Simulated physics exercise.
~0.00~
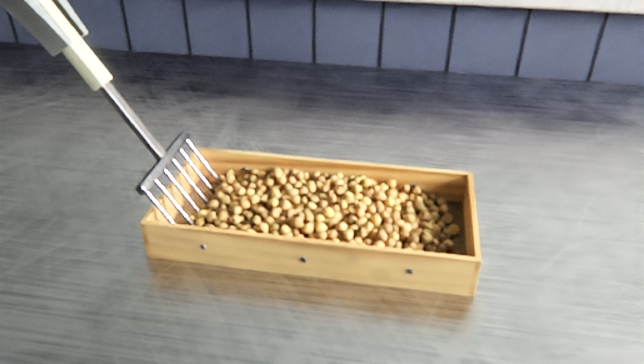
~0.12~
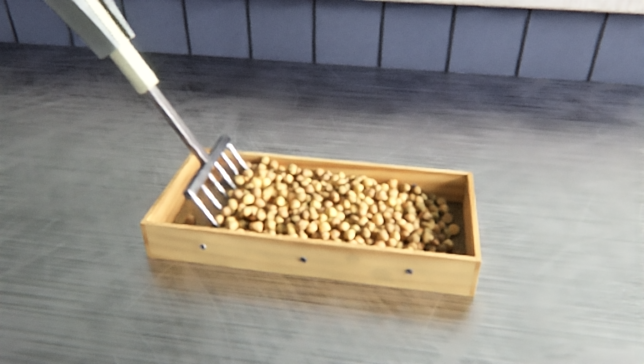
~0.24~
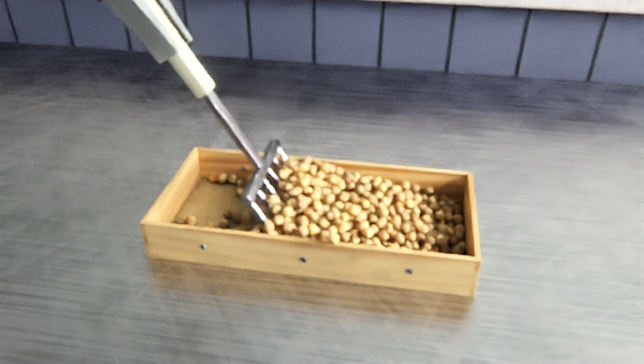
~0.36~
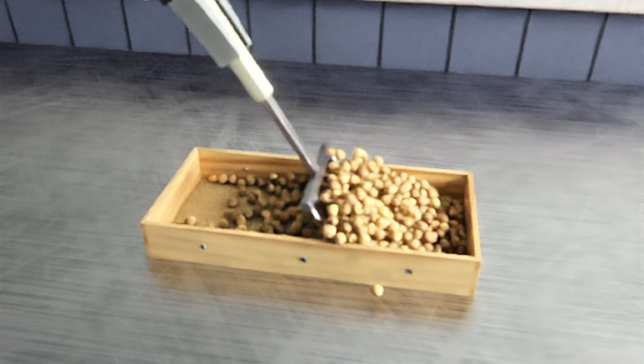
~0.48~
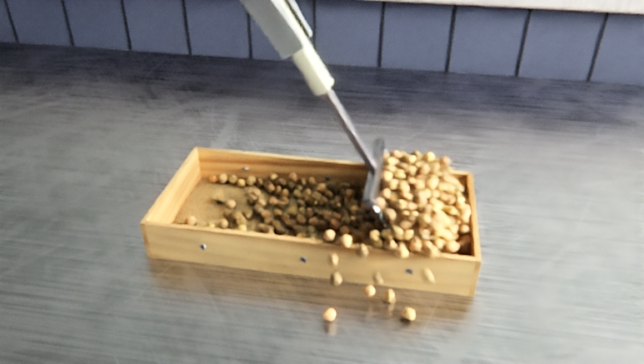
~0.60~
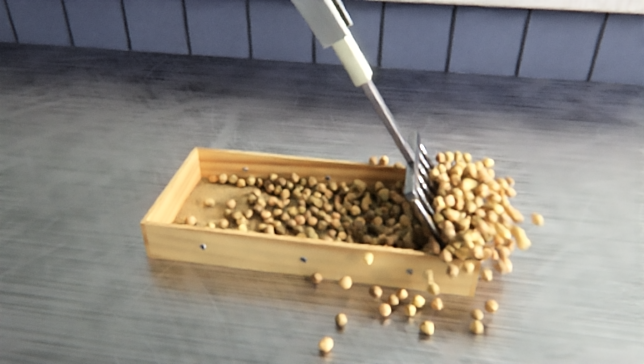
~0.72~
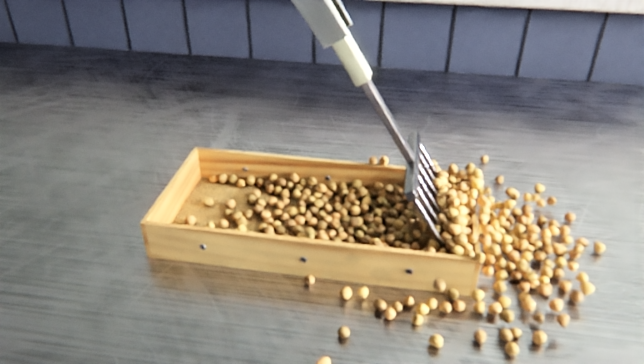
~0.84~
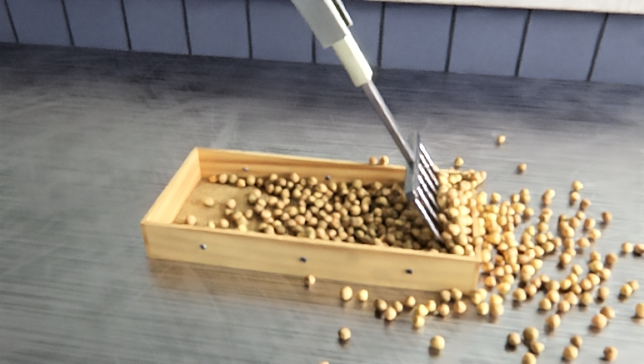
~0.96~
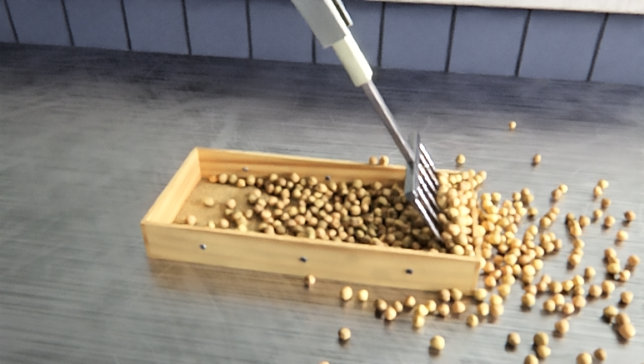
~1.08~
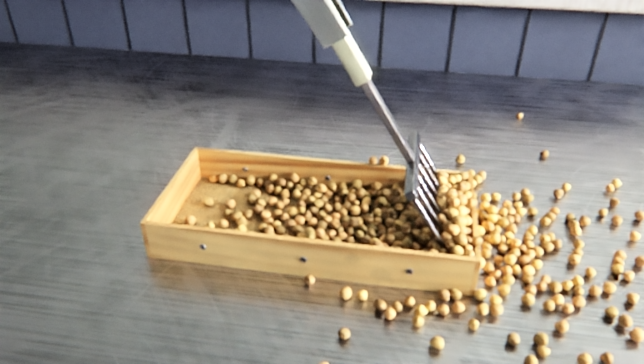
Dozens of chickpeas spilled over the right end and front of a wooden tray as a robot arm's rake pushed them rightward into a heap, then stopped there, leaving many scattered on the table and plenty still inside.
